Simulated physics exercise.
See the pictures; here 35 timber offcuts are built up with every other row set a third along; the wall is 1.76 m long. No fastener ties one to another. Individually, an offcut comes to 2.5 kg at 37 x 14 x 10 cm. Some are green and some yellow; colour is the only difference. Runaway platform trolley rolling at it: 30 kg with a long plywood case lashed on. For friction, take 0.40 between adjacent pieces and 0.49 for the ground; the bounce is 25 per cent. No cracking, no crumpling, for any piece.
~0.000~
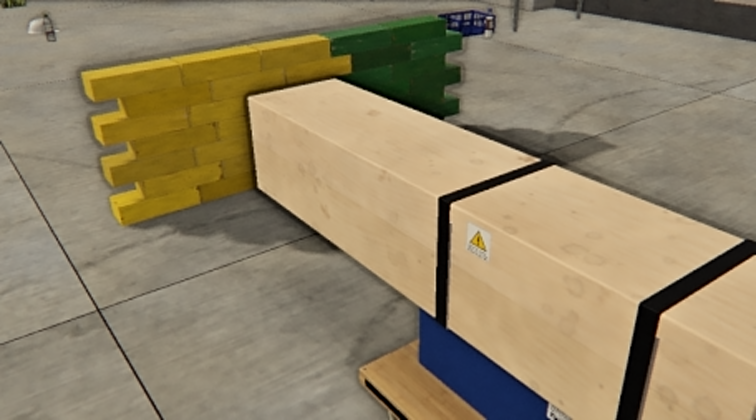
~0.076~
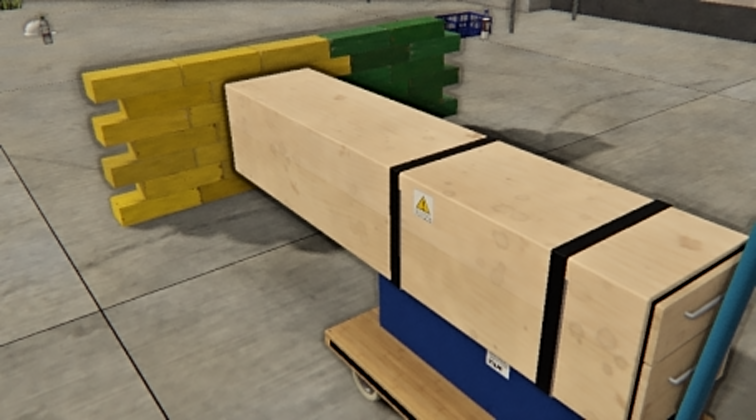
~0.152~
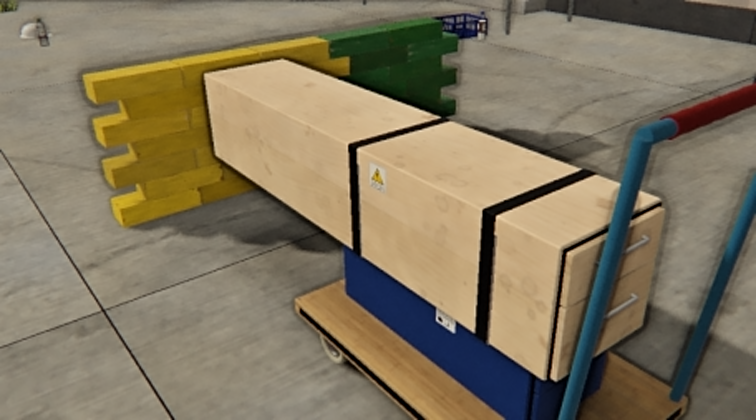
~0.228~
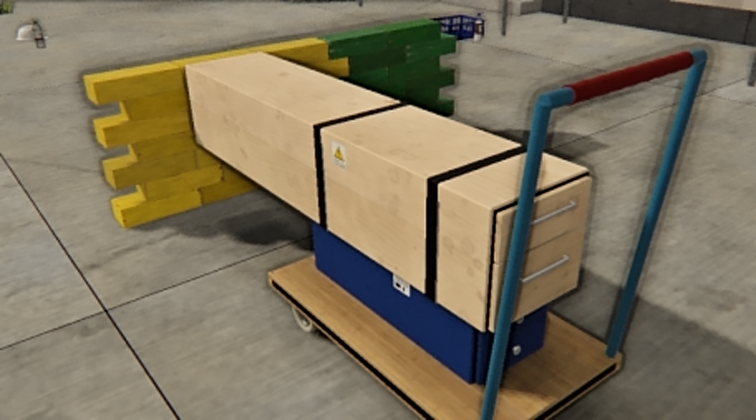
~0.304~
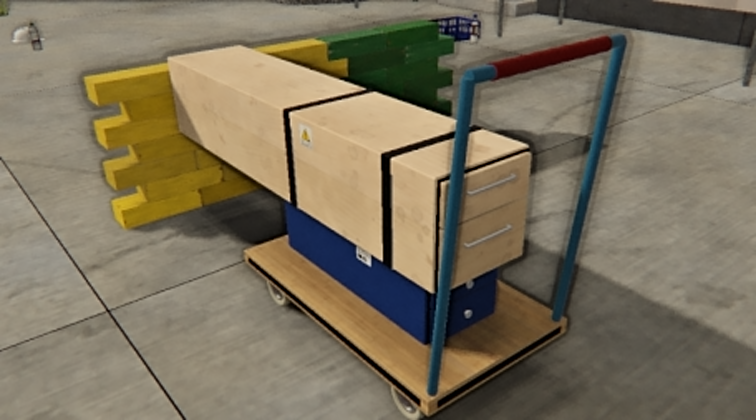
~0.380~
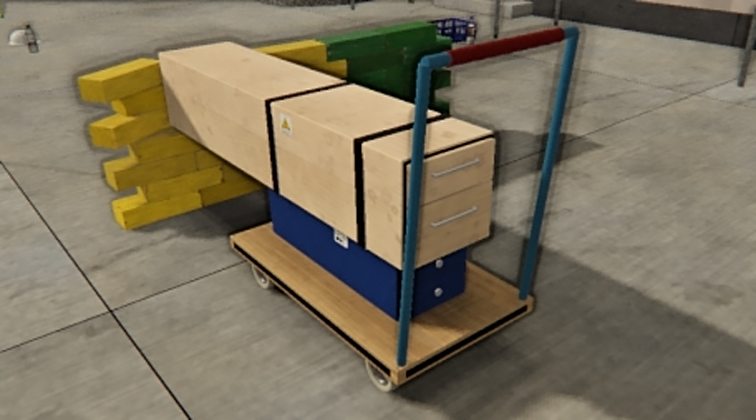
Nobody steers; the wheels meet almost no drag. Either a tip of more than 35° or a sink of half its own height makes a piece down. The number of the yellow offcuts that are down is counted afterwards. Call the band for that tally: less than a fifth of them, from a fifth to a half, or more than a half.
The tally is from a fifth to a half of them.
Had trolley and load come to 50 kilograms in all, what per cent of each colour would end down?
Share down - yellow: 50; green: 0 (per cent).
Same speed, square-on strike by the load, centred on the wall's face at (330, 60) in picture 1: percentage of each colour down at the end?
For yellow it's 10 per cent, for green 20 per cent.
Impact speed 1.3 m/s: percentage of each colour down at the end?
Share down, in per cent: Yellow 30, green 0.
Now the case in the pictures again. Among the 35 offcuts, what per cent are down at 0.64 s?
15 per cent.
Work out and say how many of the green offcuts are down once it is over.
For green, 0.
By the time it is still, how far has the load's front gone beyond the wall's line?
Something like 95 cm.
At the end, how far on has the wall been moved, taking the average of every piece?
On average the pieces shift about 20 cm.
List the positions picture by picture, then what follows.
In the first frame (we follow the side turned to the camera; the camera moves round a little), load (259, 130) 81 cm short of the wall; top yellow offcut (298, 55); top green offcut (362, 43); no piece has moved.
The second frame shows load (235, 115) 61 cm short of the wall; top yellow offcut (297, 55).
The third frame shows load (214, 103) 42 cm short of the wall; top yellow offcut (297, 56).
The fourth frame shows load (194, 92) 22 cm short of the wall; top yellow offcut (296, 57).
The fifth frame shows load (176, 83) 31 mm short of the wall; top yellow offcut (296, 58).
The sixth frame shows load (167, 78) 10 cm into the wall's line; top yellow offcut (295, 59); top green offcut (357, 48); 6 stirred so far.
Around 0.46 s, load 23 cm past the wall's line, still rolling; 1 of the 21 yellow offcuts down (1 of 35 in all colours); top yellow offcut displaced 15 mm.
Around 0.64 s, load 50 cm past the wall's line, still rolling; 6 of the 21 yellow offcuts down (6 of 35 in all colours); top yellow offcut displaced 14 mm.
Around 0.90 s, load 85 cm past the wall's line, still rolling; 6 of the 21 yellow offcuts down (6 of 35 in all colours); top yellow offcut displaced 18 mm.
Around 1.06 s, load 93 cm past the wall's line, still rolling; 6 of the 21 yellow offcuts down (6 of 35 in all colours); top yellow offcut displaced 39 mm.
Finally (1.6 s), load 93 cm past the wall's line, stopped; 6 of the 21 yellow offcuts down (6 of 35 in all colours); top yellow offcut displaced 44 mm; top green offcut unmoved. That is 29 per cent. Seen by the last camera, middles, top yellow offcut near (284, 55), top green offcut near (350, 45).
